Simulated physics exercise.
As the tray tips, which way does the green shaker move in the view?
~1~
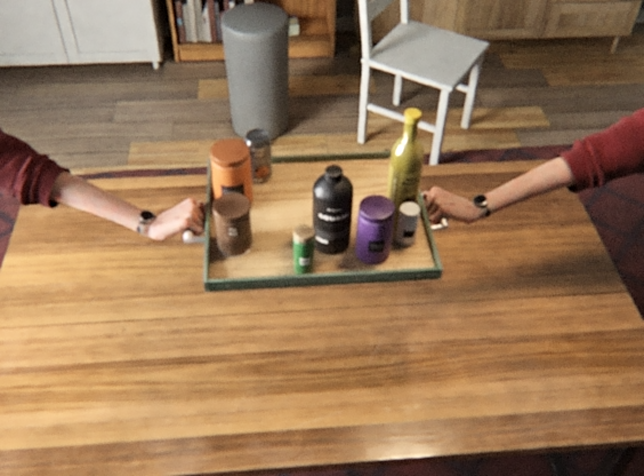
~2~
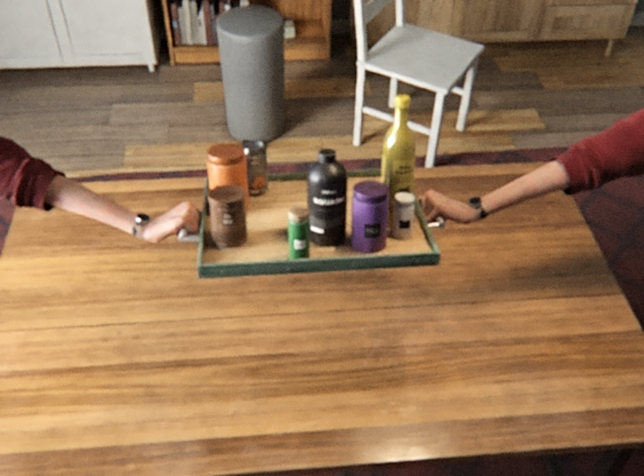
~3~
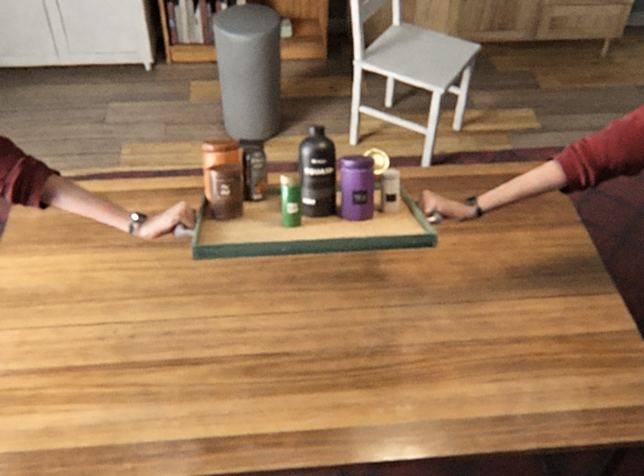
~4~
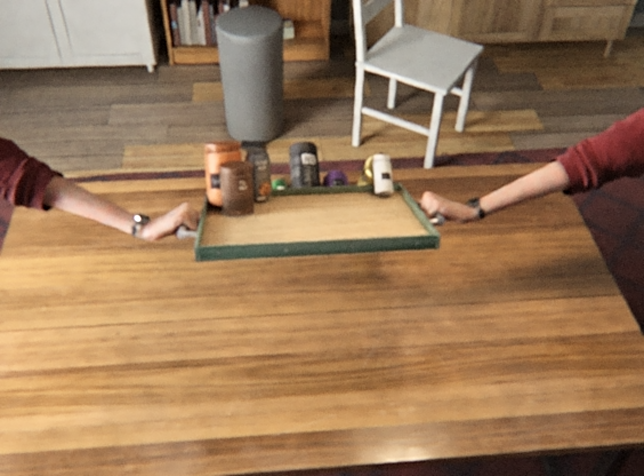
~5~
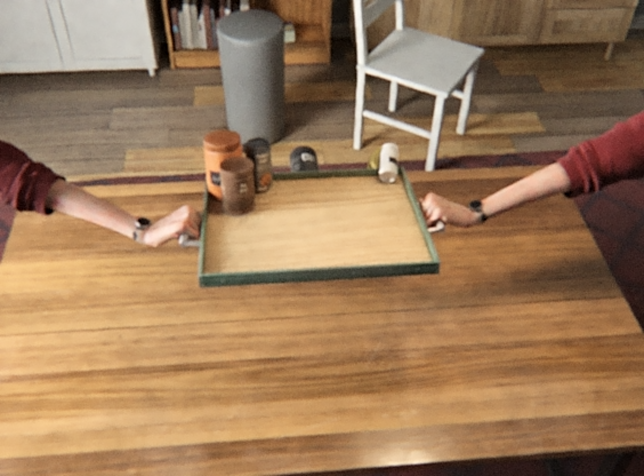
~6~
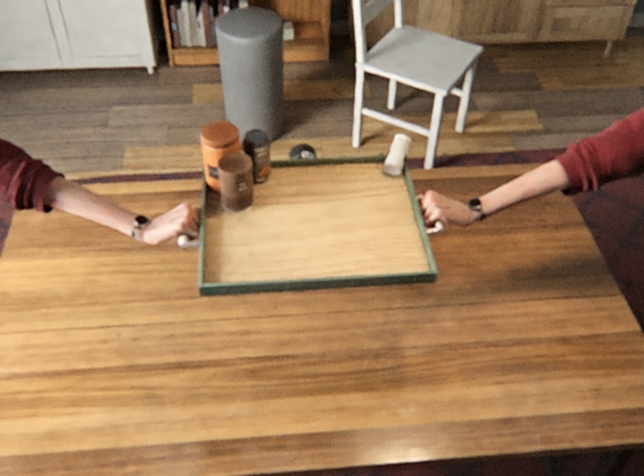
The green shaker moves up in the view, towards the far edge of the tray.
